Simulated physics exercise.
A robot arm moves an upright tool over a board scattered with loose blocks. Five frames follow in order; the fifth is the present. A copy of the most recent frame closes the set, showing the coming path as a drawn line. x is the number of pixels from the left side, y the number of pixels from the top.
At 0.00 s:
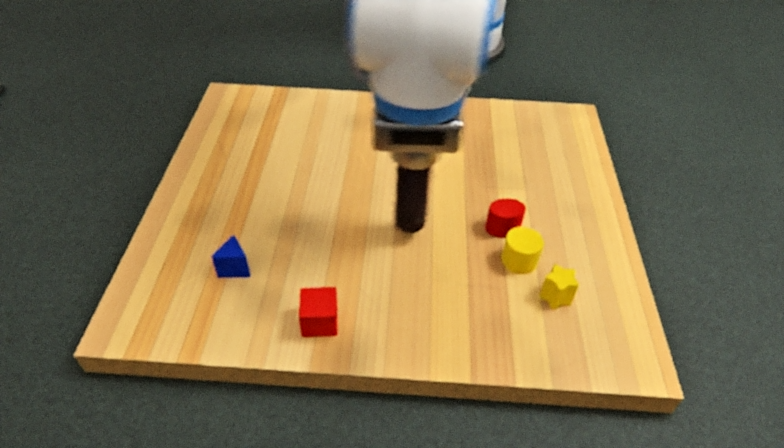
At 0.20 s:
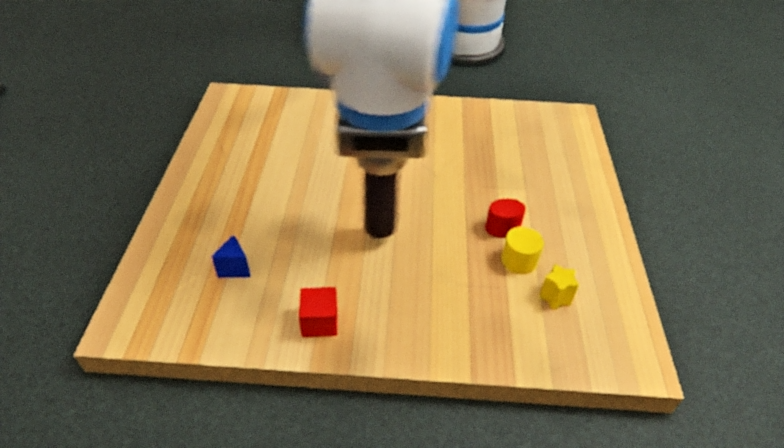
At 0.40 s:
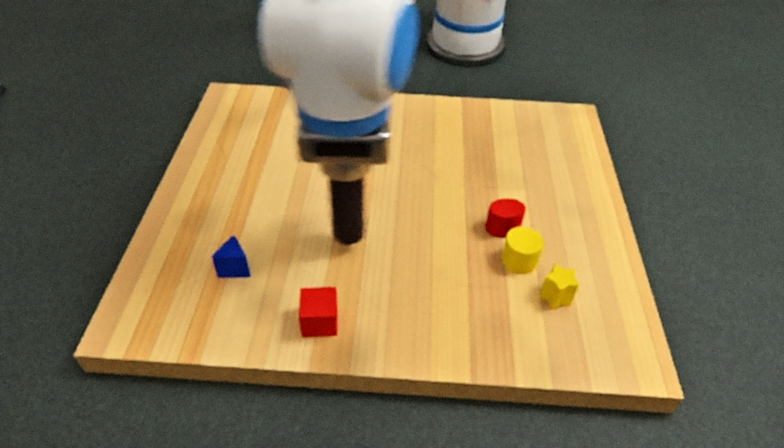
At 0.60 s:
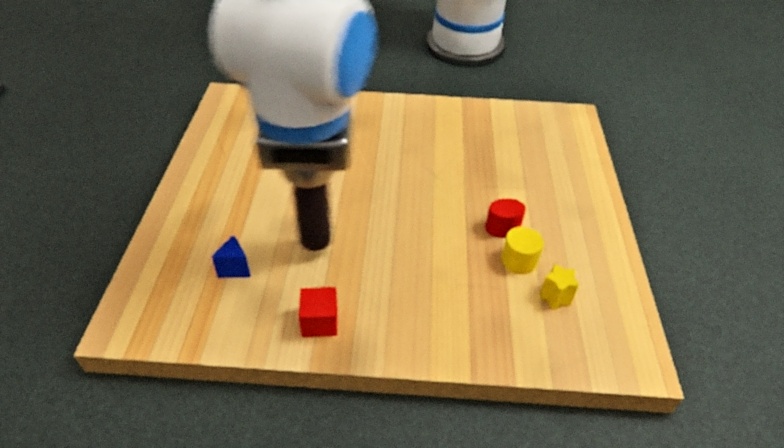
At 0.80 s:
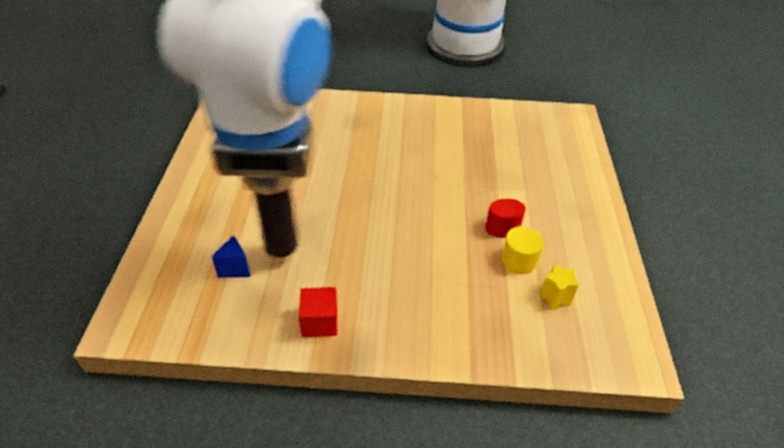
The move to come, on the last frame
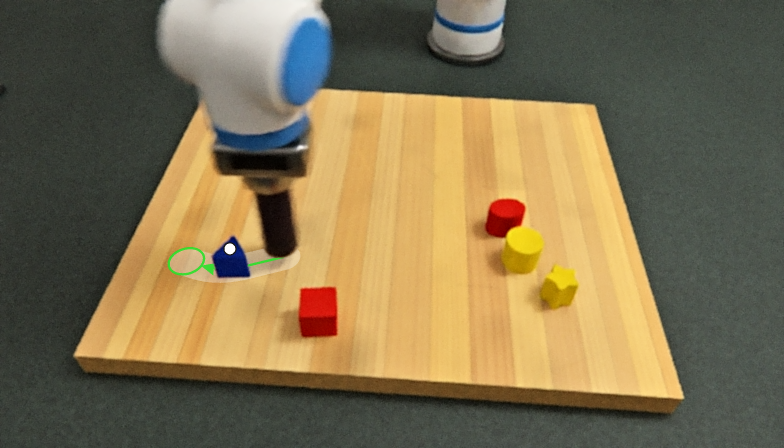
A robot arm moves its upright dark tool left across a wooden board toward a blue block.
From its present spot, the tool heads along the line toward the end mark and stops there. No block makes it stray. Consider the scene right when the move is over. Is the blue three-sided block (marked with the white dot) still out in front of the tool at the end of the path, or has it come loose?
My prediction: No longer in front.
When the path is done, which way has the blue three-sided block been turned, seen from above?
From the top, the block rotates counterclockwise.
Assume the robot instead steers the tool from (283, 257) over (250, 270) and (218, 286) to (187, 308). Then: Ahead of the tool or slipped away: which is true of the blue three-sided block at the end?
No longer ahead of the tool.
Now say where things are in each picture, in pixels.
The first picture shows tip of the tool (410, 222), middles of tops, blue three-sided block (230, 249), red square block (318, 301).
The second picture shows tool (380, 228), nothing pushed.
The third picture shows tool (349, 234), nothing pushed.
The fourth picture shows tool (316, 240), nothing pushed.
The fifth picture shows tool (281, 246), blue three-sided block (230, 249), red square block (318, 301).
The line goes from (283, 257) by way of (250, 265) and (216, 269) to (186, 261); the dot is on the blue three-sided block.
The first path, step by step. One third of the way, tool (246, 255); blue three-sided block (215, 252).
Two thirds of the way, tool (212, 258); blue three-sided block (180, 258).
At the end, tool (183, 250); blue three-sided block (161, 260), turned 30° anticlockwise; red square block unmoved.
